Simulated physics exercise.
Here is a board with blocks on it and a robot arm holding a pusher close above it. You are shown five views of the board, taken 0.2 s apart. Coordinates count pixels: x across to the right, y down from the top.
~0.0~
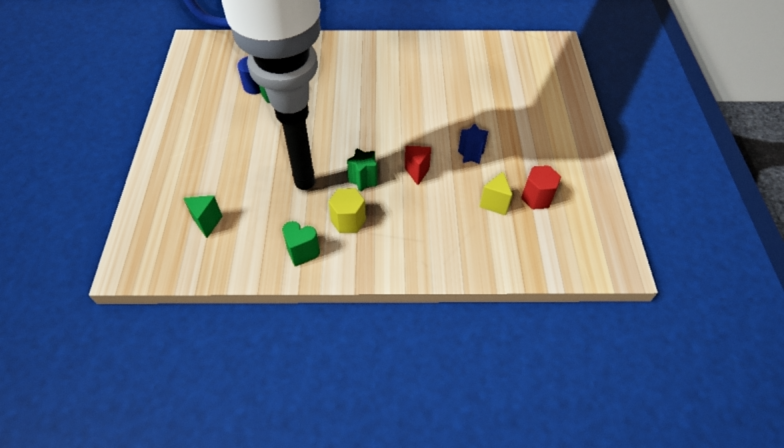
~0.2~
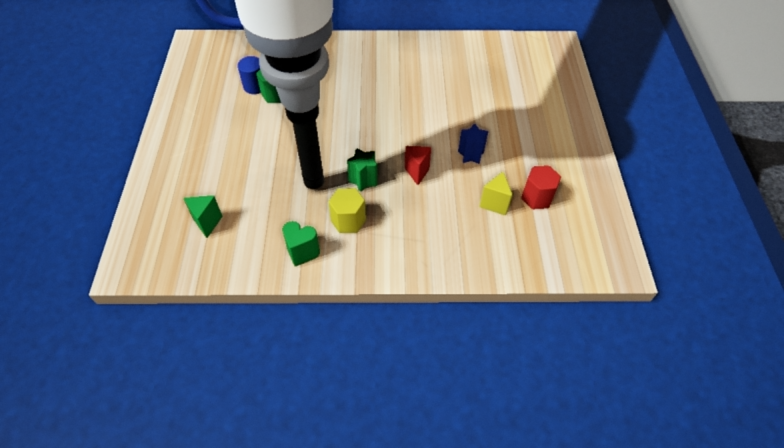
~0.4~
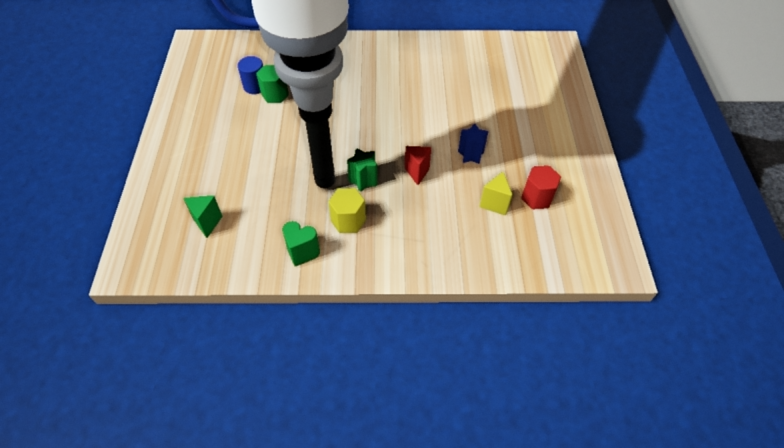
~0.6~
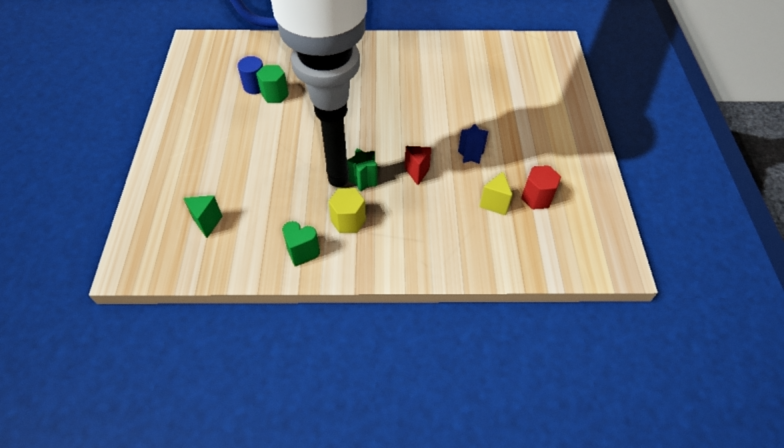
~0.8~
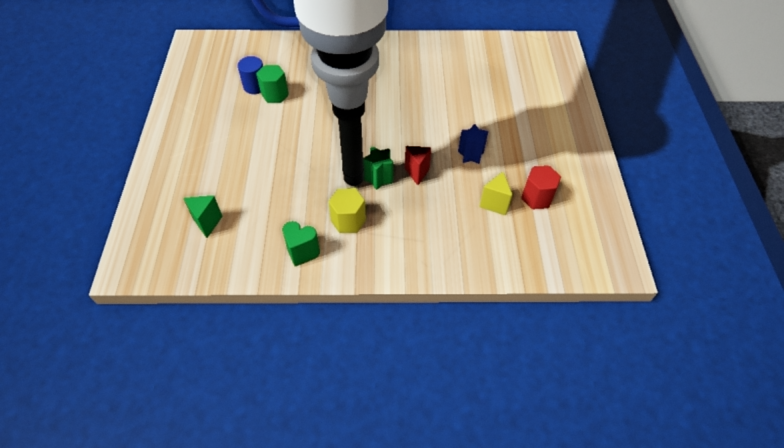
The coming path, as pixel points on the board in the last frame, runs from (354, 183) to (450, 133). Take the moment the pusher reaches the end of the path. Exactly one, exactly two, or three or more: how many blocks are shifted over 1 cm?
The push moves two blocks more than 1 cm.
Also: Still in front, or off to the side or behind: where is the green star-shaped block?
That block drops off.
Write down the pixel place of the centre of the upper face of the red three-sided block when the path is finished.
At the end it should sit near (443, 157).
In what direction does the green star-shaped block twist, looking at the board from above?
Clockwise, looking down.
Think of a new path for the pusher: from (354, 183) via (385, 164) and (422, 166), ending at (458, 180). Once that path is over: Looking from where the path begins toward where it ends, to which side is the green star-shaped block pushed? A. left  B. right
Choice B: Right.
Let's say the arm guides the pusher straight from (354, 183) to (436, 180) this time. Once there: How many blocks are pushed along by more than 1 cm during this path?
The number will come to 2.
On the path given first. One third of the way, pusher (389, 162); green star-shaped block (409, 151), turned 70° clockwise; red three-sided block (432, 152).
Two thirds of the way, pusher (421, 145); green star-shaped block (424, 146), turned 115° clockwise; red three-sided block (443, 157), turned 50° clockwise.
At the end, pusher (451, 129); green star-shaped block (424, 146), turned 115° clockwise; red three-sided block (443, 157), turned 50° clockwise; blue star-shaped block not moved.
